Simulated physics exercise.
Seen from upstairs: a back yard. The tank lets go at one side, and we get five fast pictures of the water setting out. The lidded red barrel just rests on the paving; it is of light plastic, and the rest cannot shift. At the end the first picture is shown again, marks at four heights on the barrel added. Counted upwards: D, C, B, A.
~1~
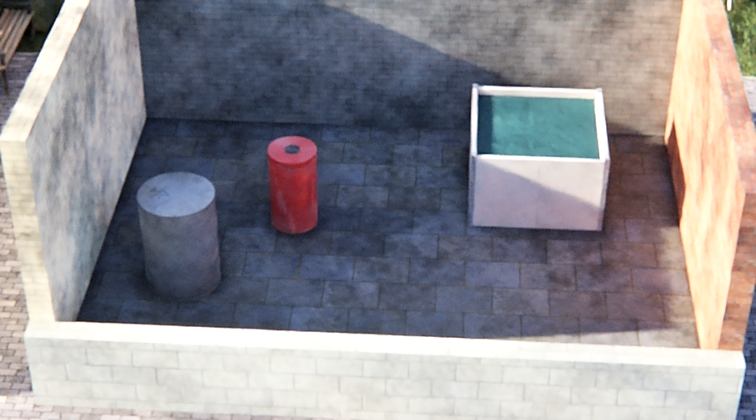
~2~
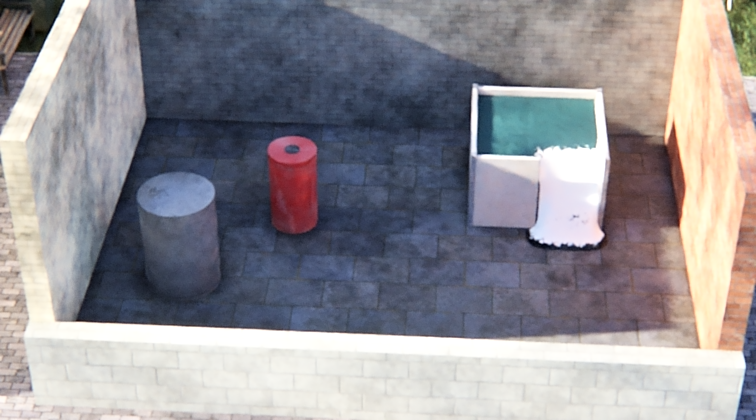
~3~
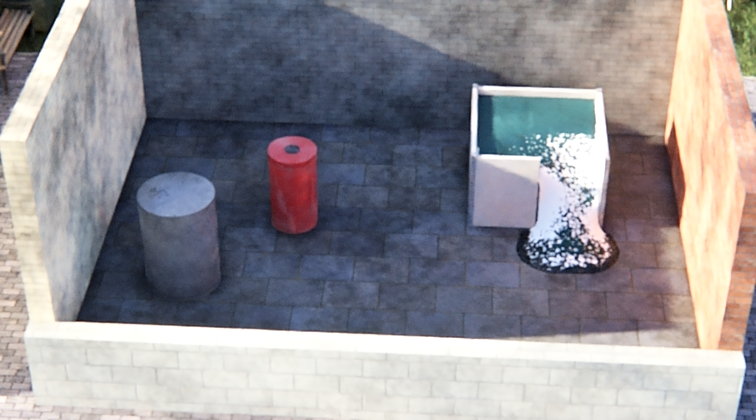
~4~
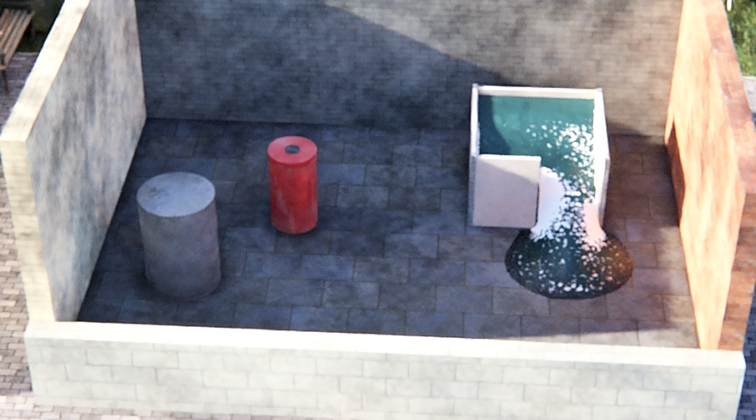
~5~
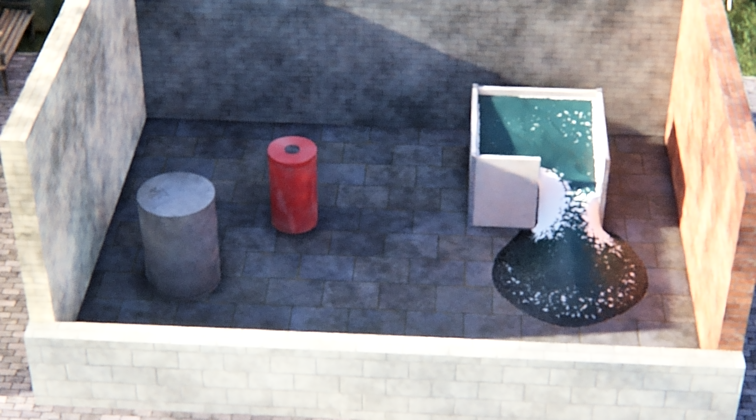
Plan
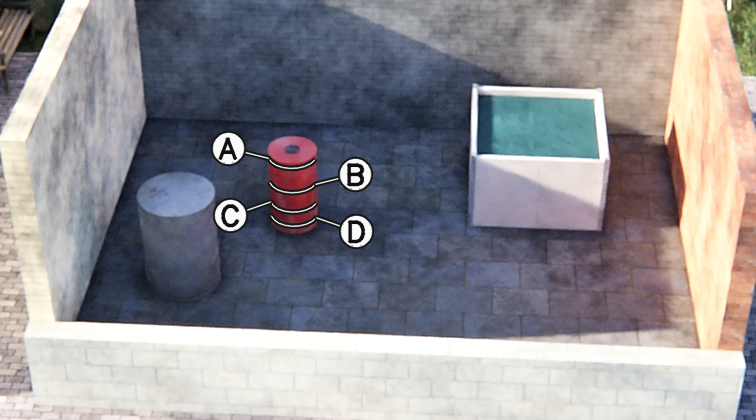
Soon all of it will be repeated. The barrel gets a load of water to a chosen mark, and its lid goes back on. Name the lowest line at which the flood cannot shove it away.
D.
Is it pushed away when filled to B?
No, not at all.
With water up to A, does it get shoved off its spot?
No.
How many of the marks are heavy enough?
All of them.
On the marked copy, A at (289, 168); B at (290, 192); C at (291, 212); D at (292, 226); from the bottom up D, C, B, A.
For mark A, it does not move.
For mark B, it does not move.
For mark C, it does not move.
For mark D, it does not move.
